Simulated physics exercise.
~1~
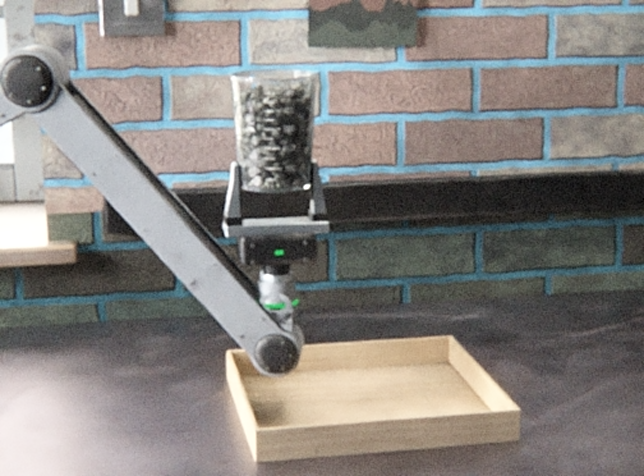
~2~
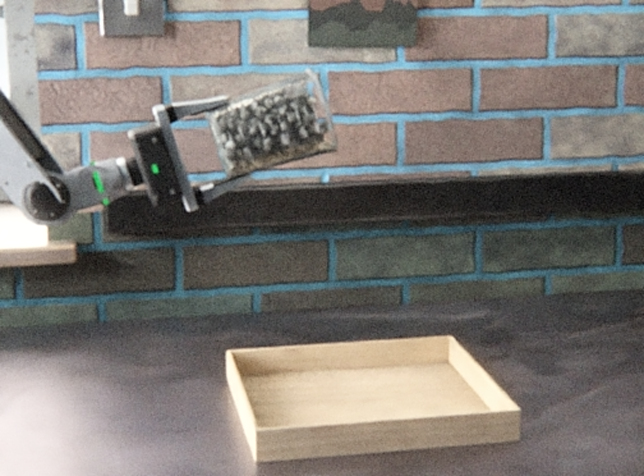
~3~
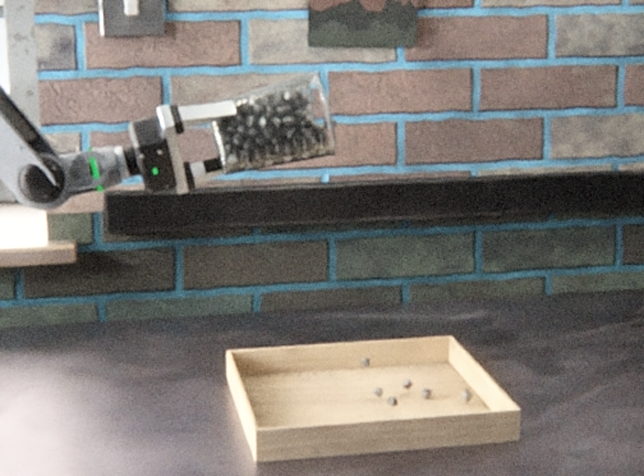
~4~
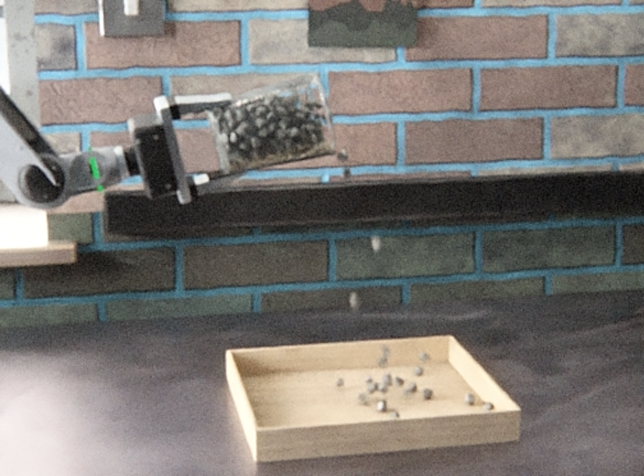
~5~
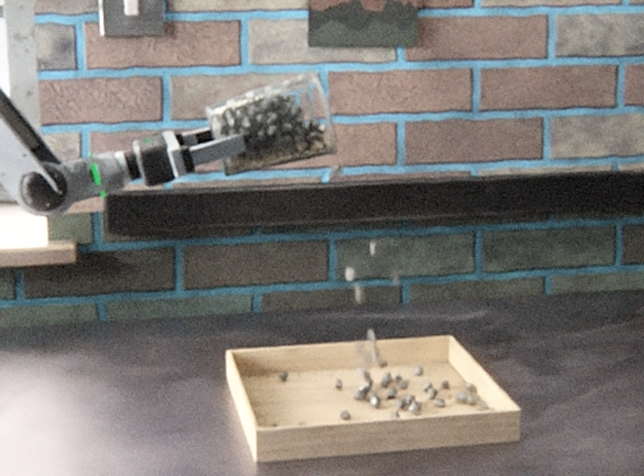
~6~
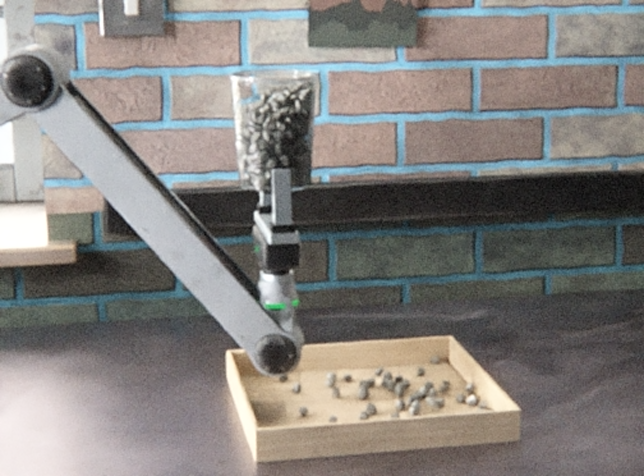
The footage shows a robotic arm holding a clear beaker of small dark pebbles, tipping it onto its side above a shallow wooden tray and rolling it as some pebbles drop in, then returning it upright, still mostly full, with scattered pebbles resting in the tray.
